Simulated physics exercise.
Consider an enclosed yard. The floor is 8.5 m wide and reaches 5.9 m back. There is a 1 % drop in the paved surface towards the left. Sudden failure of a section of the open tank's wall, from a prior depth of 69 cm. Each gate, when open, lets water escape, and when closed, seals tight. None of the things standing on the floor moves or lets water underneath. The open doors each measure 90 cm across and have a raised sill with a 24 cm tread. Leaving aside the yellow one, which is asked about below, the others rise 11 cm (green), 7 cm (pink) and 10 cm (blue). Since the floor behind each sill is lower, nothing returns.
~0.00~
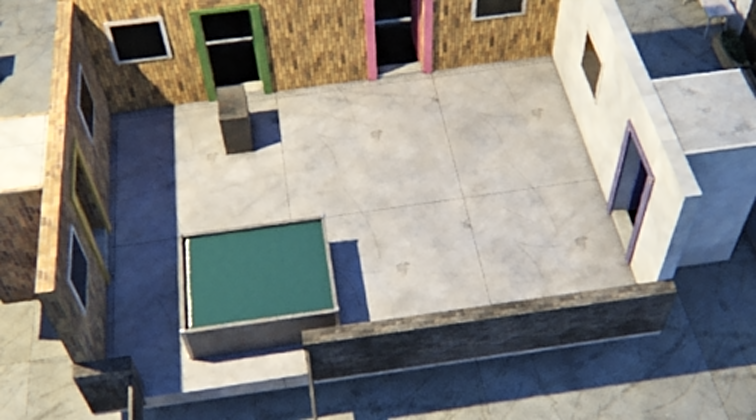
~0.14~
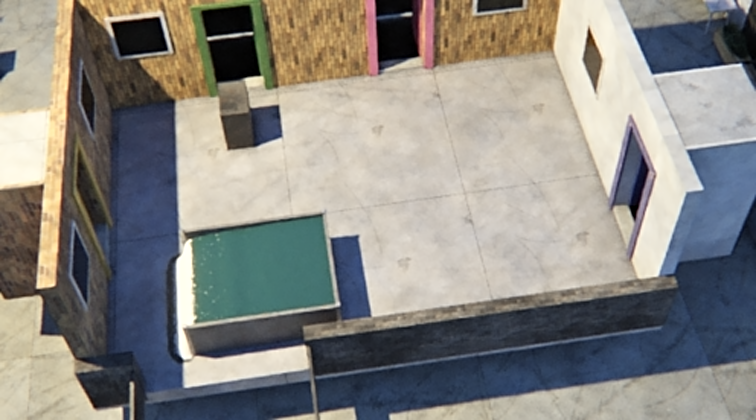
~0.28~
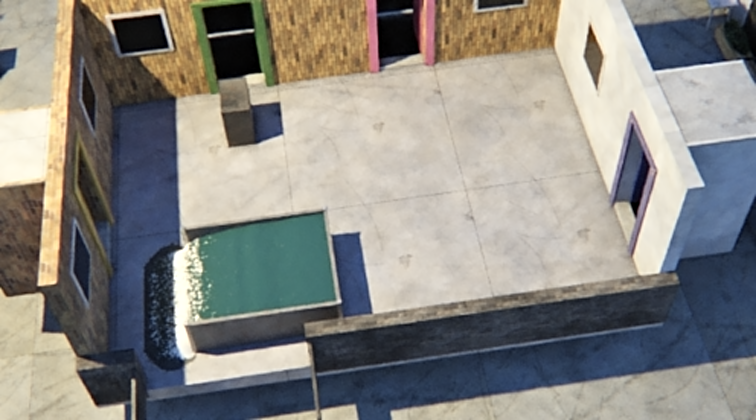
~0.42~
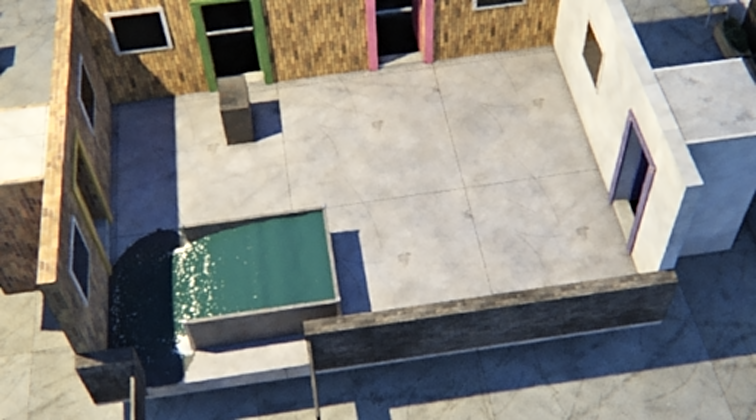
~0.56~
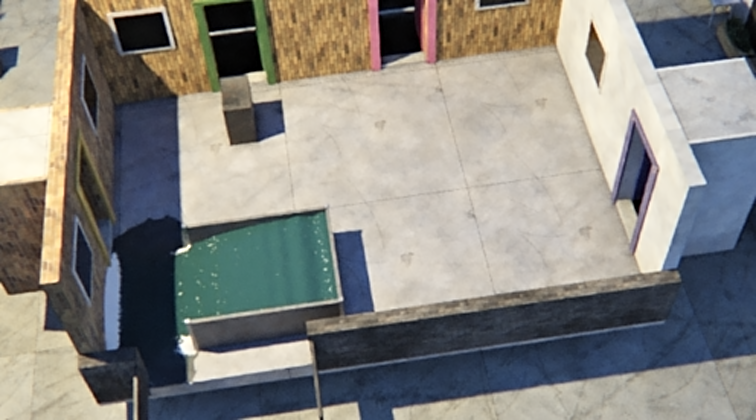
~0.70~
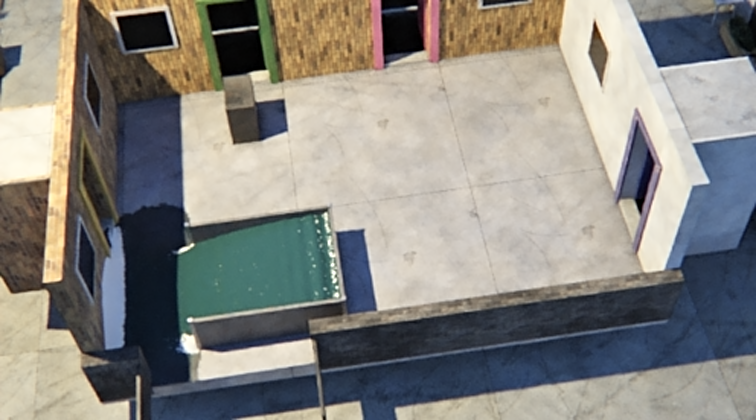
The clip shows a walled yard with a tank of still green water, whose left side opens, releasing water that foams over the rim, spreads darkly across the paving to the left wall, and creeps toward the back.
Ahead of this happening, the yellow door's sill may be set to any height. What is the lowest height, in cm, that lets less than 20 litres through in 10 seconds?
About 27 cm.
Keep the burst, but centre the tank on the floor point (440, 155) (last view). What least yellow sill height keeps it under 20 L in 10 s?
Minimum: Approx. 22 cm.
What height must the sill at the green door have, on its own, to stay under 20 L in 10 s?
Green would need about 12.0 cm on its own.
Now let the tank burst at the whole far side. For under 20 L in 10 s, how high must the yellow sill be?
A height of around 7.0 cm.
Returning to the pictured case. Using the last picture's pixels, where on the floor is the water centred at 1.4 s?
About (213, 295).
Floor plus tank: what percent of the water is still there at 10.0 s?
About 70 per cent.
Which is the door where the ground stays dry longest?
Answer: Blue.
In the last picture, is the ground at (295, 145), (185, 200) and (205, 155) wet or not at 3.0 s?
One by one: Clear, drenched, drenched.
After 1.4 s water covers 10 % of the floor, deepest (58 cm) near (114, 379); 31 cm at the yellow door, 9 litres in over its 20 cm sill.
After 3.0 s water covers 25 % of the floor, deepest (33 cm) near (119, 108); 23 cm at the yellow door, 59 litres in over its 20 cm sill.
After 10.0 s water covers 85 % of the floor, deepest (11 cm) near (119, 115); 9 cm at the yellow door, 64 litres in over its 20 cm sill.
At the yellow door as built, the water arrived by 0.6 s and peaked near 31 cm at 1.6 s.
Run again over the same 10 s with other heights there, 37 litres in over 24 cm, 6 litres over 32.5 cm. The limit of 20 litres is kept from about 27 cm up.
